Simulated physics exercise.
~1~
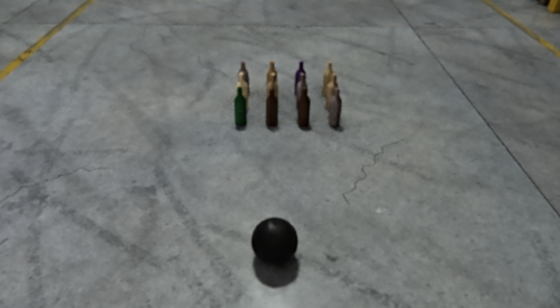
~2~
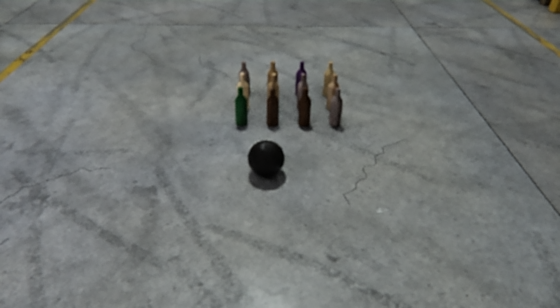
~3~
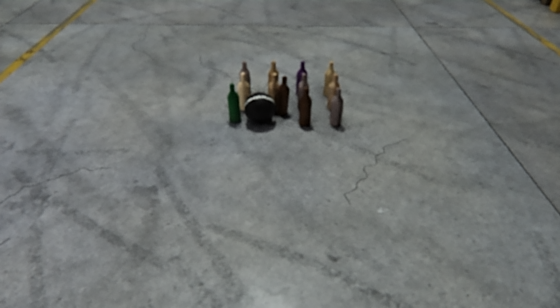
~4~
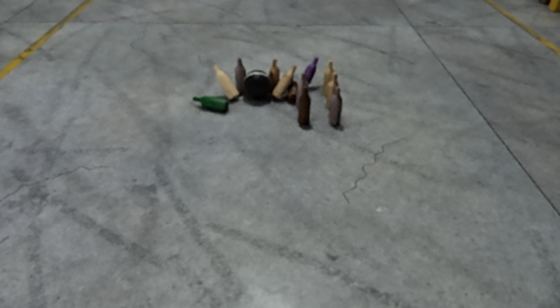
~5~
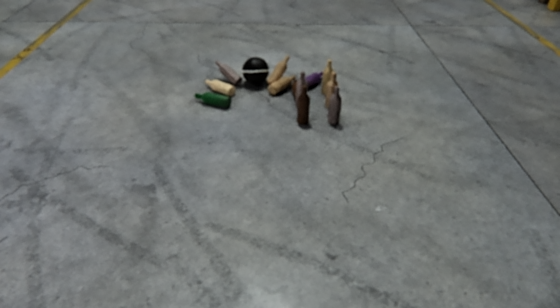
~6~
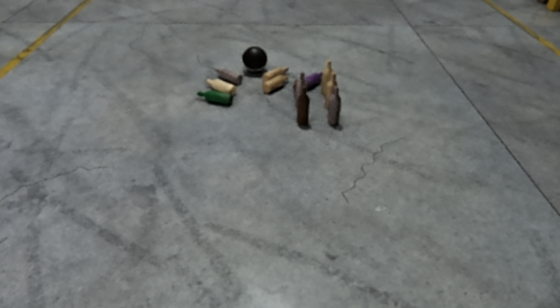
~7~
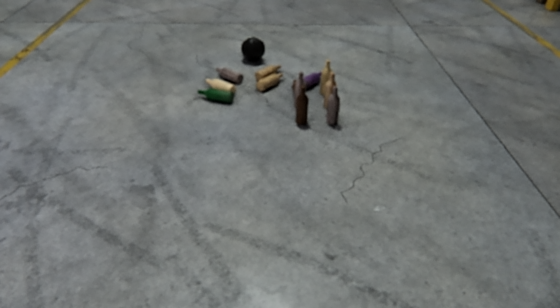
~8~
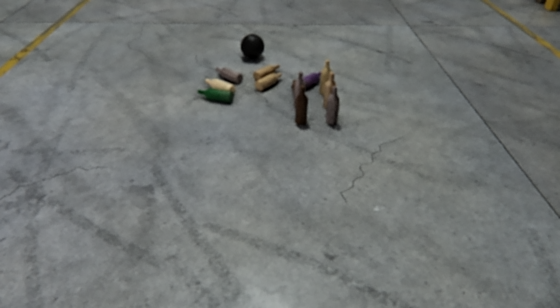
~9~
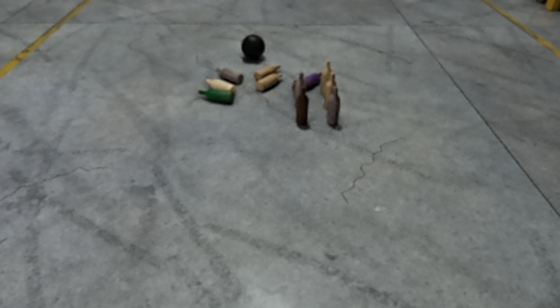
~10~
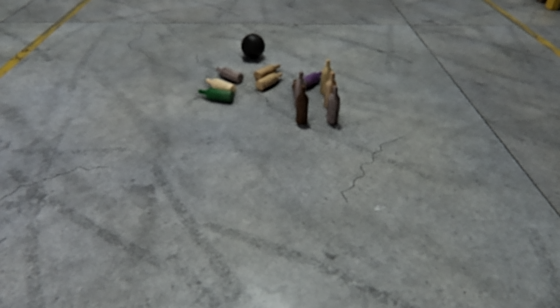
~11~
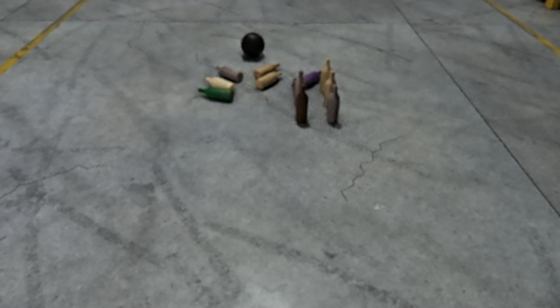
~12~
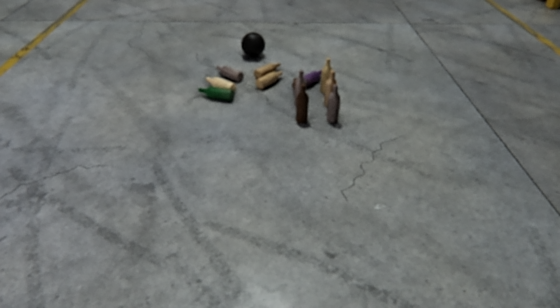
On a grey concrete floor with yellow lines, a black ball rolls away from the viewer into rows of bottle-shaped skittles, toppling the green one and others at left and centre, then the purple one, and comes to rest behind them while several at right stay upright.
